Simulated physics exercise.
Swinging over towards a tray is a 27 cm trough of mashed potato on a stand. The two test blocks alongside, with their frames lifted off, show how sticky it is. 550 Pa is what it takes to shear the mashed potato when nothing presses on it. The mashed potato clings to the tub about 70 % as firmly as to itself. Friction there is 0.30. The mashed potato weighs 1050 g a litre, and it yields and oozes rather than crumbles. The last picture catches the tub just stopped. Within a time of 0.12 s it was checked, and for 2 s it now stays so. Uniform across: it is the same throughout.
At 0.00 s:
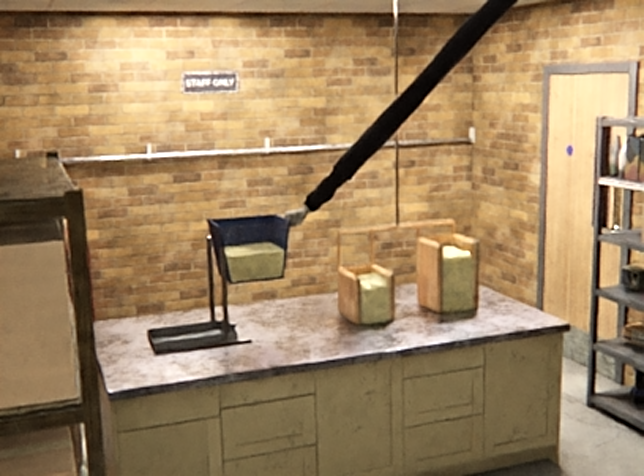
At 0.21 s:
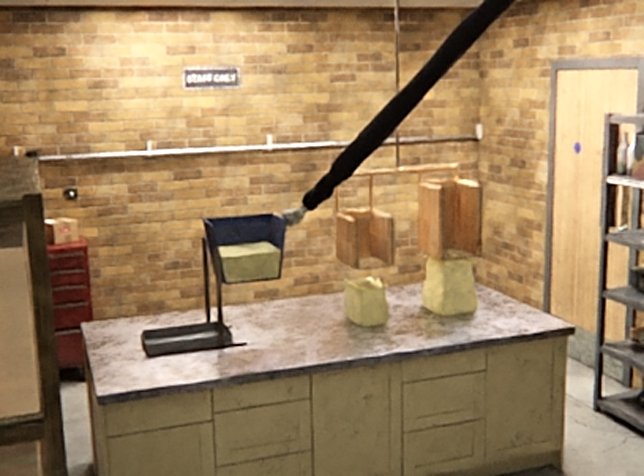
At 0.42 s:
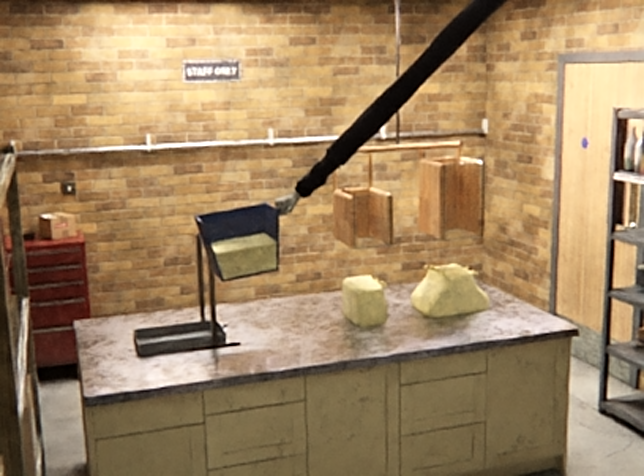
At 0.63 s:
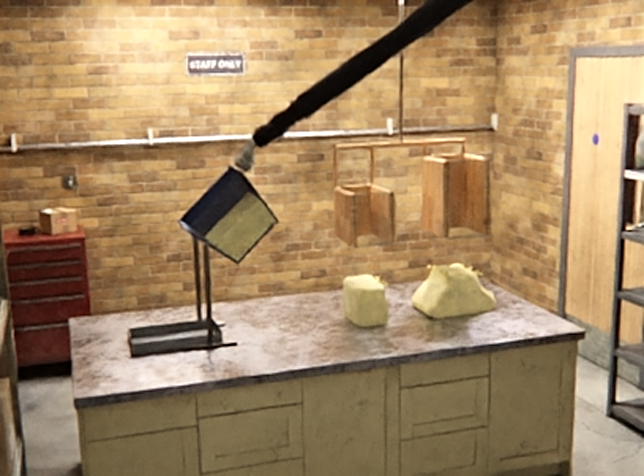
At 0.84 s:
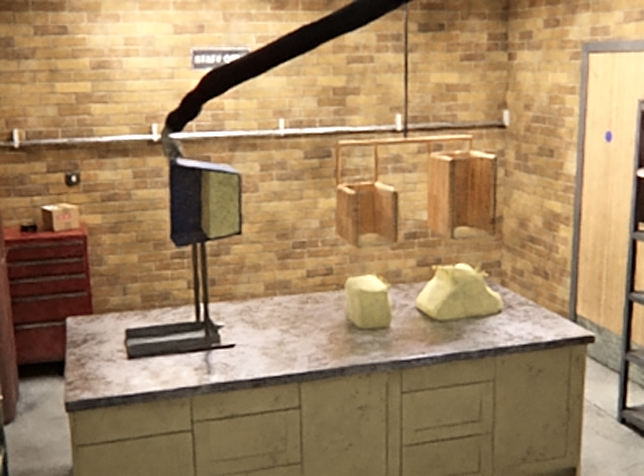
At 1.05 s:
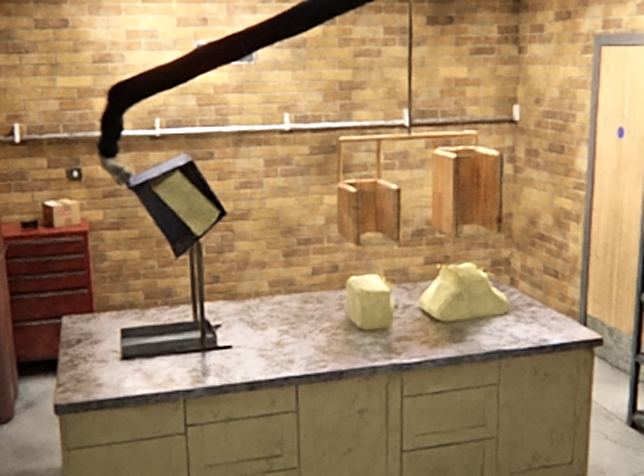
In a brick-walled room, a black arm grips a dark tub of pale mash on a stand while two wooden moulds lift off blocks on the counter. The taller block slumps and spreads; the shorter barely changes. The arm then swings leftward, rotating the tub past upright onto its side, the mash still inside.
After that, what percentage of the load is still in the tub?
Roughly 0 %.
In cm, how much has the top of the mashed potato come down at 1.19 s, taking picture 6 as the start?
About 19 cm.
After 1.19 s, the tub is at 120 degrees and holds 64 %.
After 1.36 s, the tub is at 120 degrees and holds 0 %.
After 1.53 s, the tub is at 120 degrees and holds 0 %.
After 1.70 s, the tub is at 120 degrees and holds 0 %.
After 3.05 s, the tub is at 120 degrees and holds 0 %.
